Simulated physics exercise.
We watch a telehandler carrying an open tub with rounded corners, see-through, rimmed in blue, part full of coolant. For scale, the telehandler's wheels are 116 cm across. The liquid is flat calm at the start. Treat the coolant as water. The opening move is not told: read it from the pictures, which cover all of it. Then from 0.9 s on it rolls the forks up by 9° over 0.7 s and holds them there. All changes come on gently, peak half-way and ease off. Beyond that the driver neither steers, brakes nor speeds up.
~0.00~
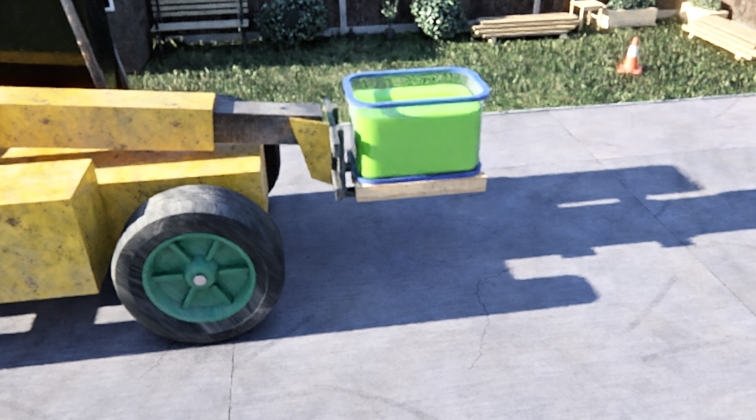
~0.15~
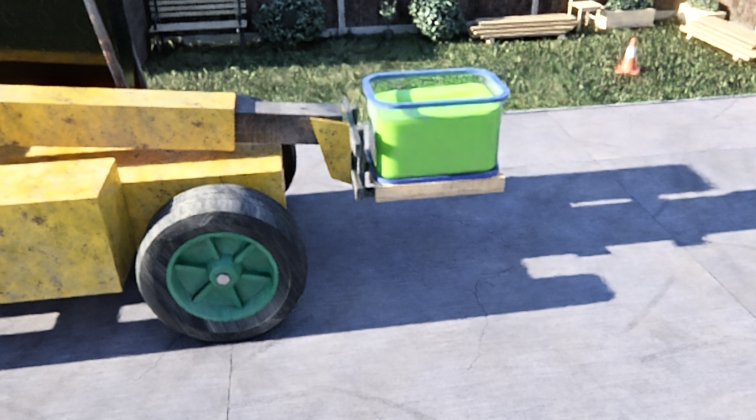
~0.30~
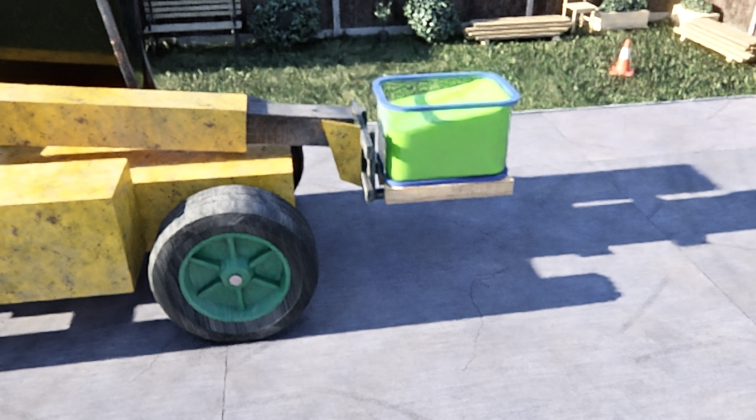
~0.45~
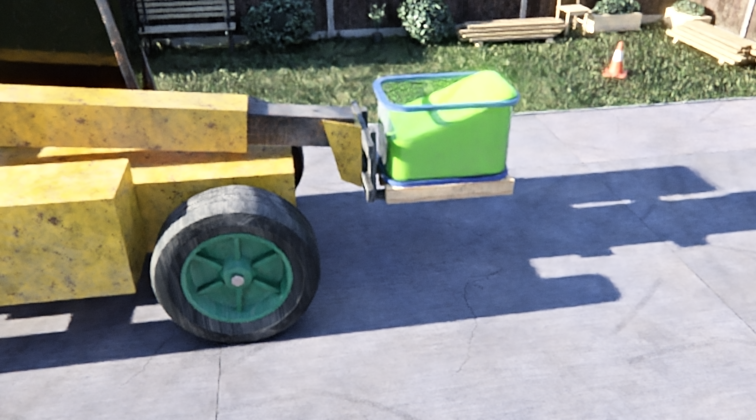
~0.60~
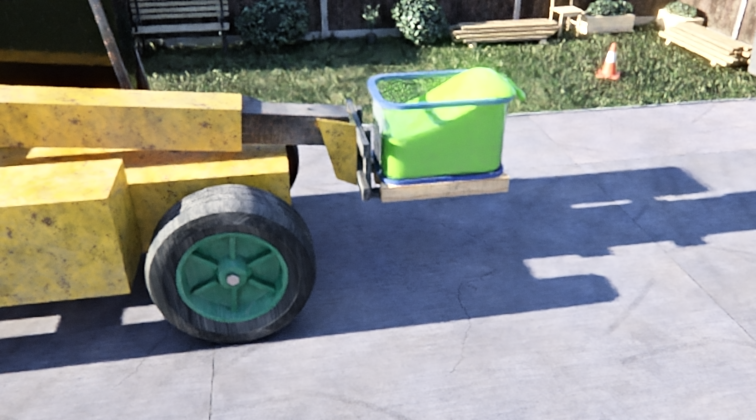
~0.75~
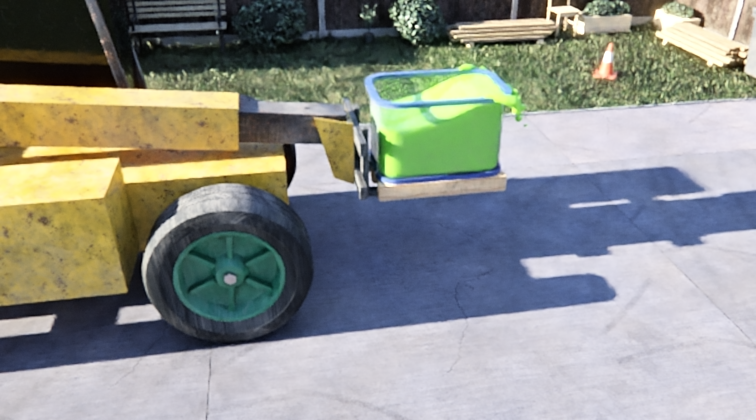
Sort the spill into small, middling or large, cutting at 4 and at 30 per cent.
A small spill.
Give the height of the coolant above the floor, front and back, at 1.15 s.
About 40 cm in front and 66 cm behind.
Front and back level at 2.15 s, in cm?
About 38 cm in front and 60 cm behind.
After 1.15 s it stands 67 cm high behind and 39 cm in front; 1 per cent has gone over the front.
After 1.65 s it stands 53 cm high behind and 50 cm in front; 1 per cent has gone over the front.
After 2.15 s it stands 60 cm high behind and 38 cm in front; 1 per cent has gone over the front.
After 4.59 s 2 per cent has gone over the front and the back, 7 of 326 litres.
